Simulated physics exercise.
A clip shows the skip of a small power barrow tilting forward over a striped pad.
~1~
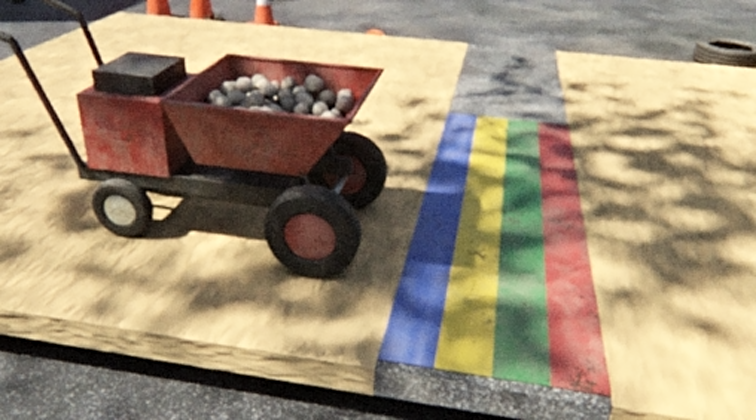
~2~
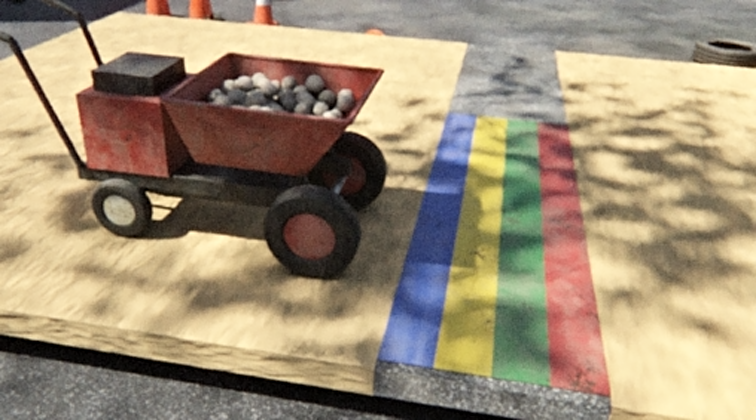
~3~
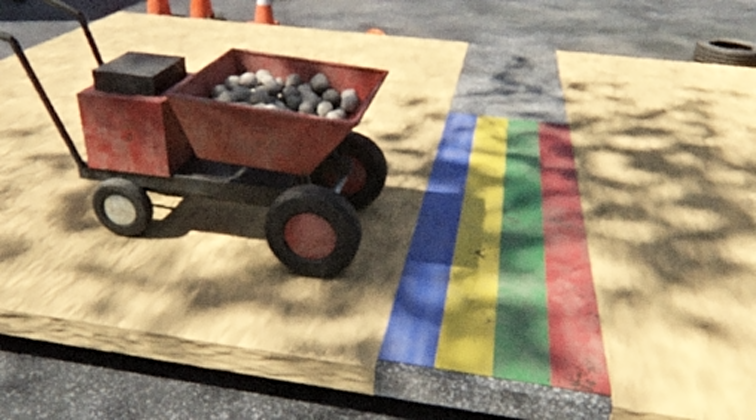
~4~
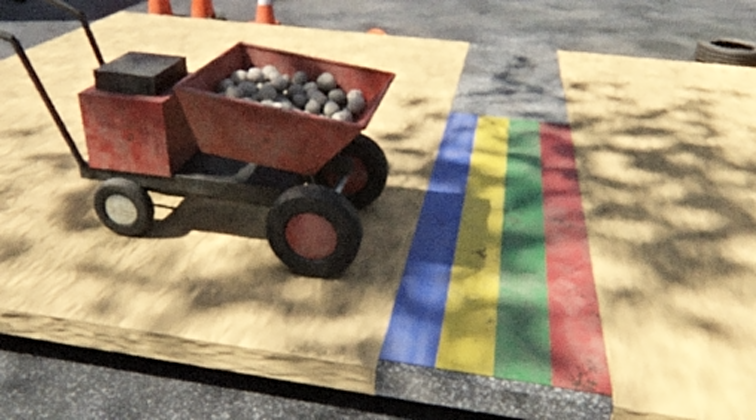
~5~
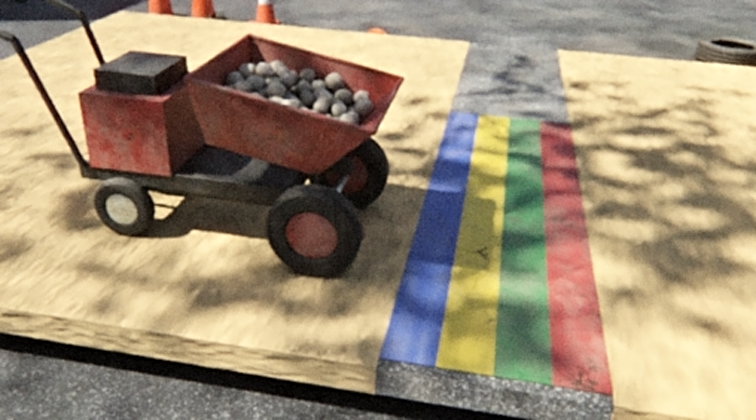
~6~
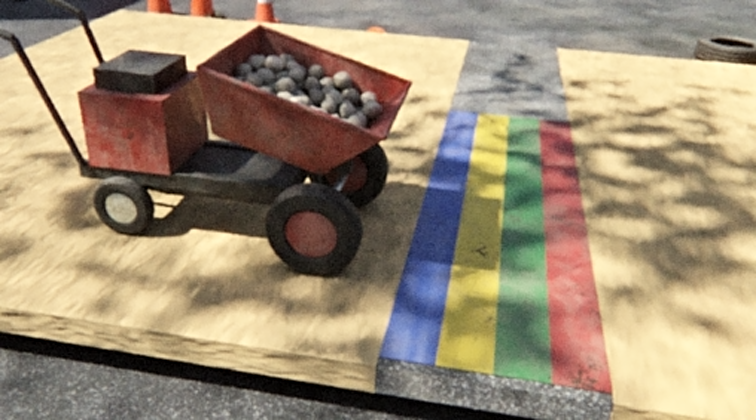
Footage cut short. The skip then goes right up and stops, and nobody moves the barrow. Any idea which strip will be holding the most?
Most likely the yellow strip.
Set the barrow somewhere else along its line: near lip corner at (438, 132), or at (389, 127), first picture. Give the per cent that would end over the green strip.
Around 20 and 40 per cent respectively.
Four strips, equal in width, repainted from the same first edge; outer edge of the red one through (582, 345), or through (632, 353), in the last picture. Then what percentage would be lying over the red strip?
10 and 10 percent, roughly.
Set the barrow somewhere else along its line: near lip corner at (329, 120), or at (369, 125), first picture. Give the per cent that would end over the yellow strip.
First spot: Roughly 40 percent; second spot: Roughly 30 percent.
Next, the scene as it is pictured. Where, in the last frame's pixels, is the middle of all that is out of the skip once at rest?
Roughly at (500, 246), give or take.
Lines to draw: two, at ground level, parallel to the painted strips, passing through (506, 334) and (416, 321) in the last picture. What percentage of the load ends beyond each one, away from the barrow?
In turn 30 and 80 in a hundred.
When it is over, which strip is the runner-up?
The answer is the green strip.
Just after the last frame, skip tipped steeply; every one in the skip.
A moment on, skip tipped right over; the larger part in the skip; just a few over the blue strip; roughly a quarter over the yellow strip; just a few over the green strip.
Further on, skip tipped right over; roughly a quarter in the skip; about a tenth over the blue strip; roughly a third over the yellow strip; roughly a quarter over the green strip; about a tenth over the red strip; about a tenth off the paint.
When it is over, skip tipped right over; roughly a quarter in the skip; about a tenth over the blue strip; roughly a third over the yellow strip; roughly a quarter over the green strip; about a tenth over the red strip; about a tenth off the paint.
